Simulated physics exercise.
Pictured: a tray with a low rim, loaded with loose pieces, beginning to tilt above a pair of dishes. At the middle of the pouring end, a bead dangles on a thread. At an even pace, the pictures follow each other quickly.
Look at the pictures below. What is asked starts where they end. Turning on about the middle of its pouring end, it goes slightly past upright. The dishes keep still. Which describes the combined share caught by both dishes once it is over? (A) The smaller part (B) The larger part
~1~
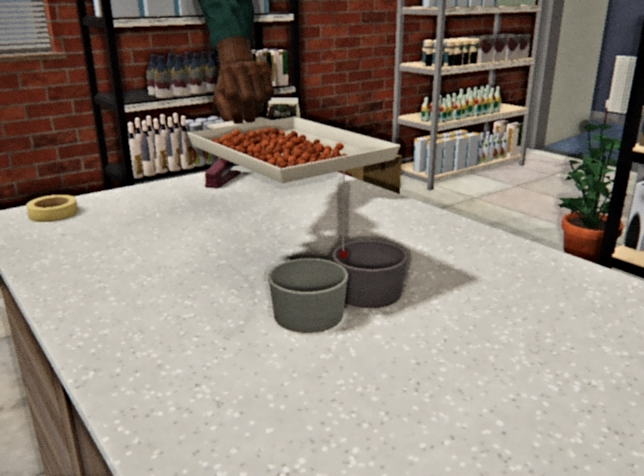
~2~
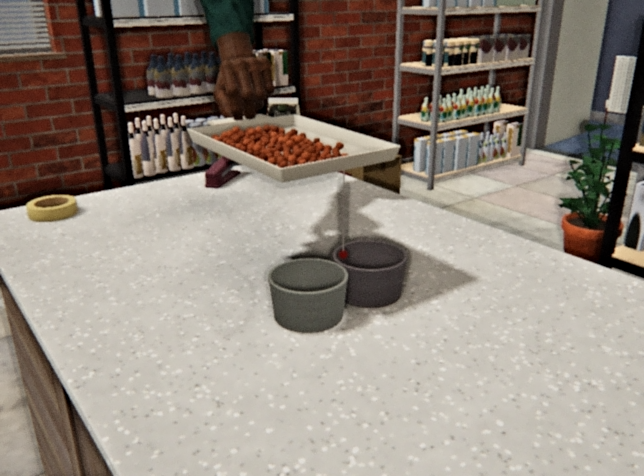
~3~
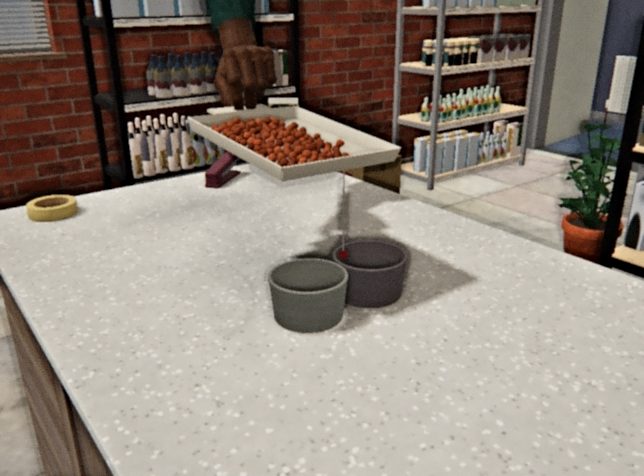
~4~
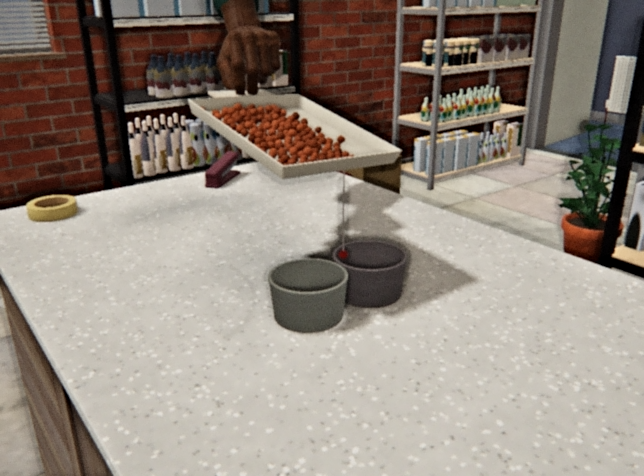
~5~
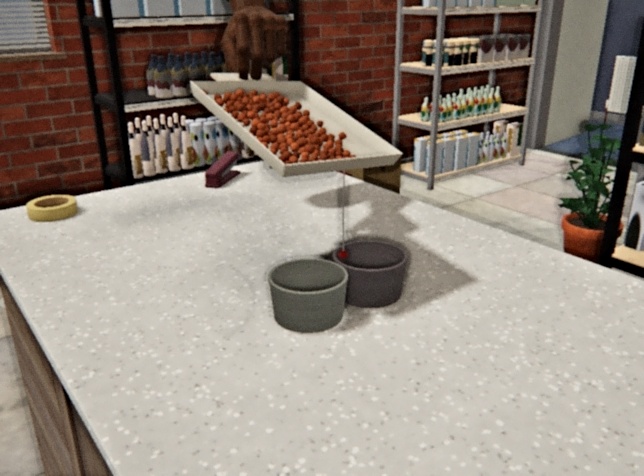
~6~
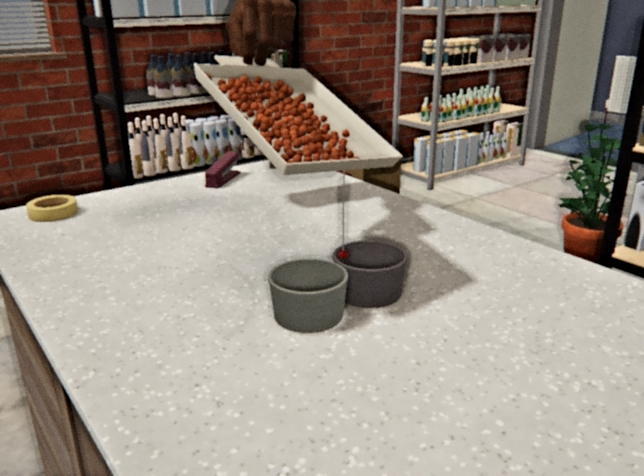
(A) The smaller part.
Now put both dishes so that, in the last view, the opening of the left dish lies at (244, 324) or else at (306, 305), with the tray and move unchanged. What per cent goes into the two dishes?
Around 0 and around 30 per cent, in that order.
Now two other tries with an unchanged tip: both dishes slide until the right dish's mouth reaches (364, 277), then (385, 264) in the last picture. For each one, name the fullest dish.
The first time it's the right member, the second time the right member.
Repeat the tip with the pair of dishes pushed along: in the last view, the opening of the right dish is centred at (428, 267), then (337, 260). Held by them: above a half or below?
First shift, a majority share; second shift, a minority share.
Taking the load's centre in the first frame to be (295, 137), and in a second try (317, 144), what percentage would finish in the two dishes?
Estimate: 20 % first, 30 % second.
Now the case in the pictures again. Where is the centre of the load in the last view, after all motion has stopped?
About (415, 314).
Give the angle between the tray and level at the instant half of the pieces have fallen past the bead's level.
It is at around 110 degrees by then.
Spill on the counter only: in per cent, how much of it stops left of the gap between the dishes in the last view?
10 %, roughly.
Just after the last frame, tray tipped steeply; almost all on the tray; just a few in the air.
A moment on, tray tipped past a quarter turn; roughly a quarter on the tray; about a tenth in the right dish; roughly a third outside both; roughly half in the air.
Further on, tray tipped past a quarter turn; roughly a quarter in the right dish; the larger part outside both.
When it is over, tray tipped past a quarter turn; not one in the left dish; roughly a quarter in the right dish; the larger part outside both.
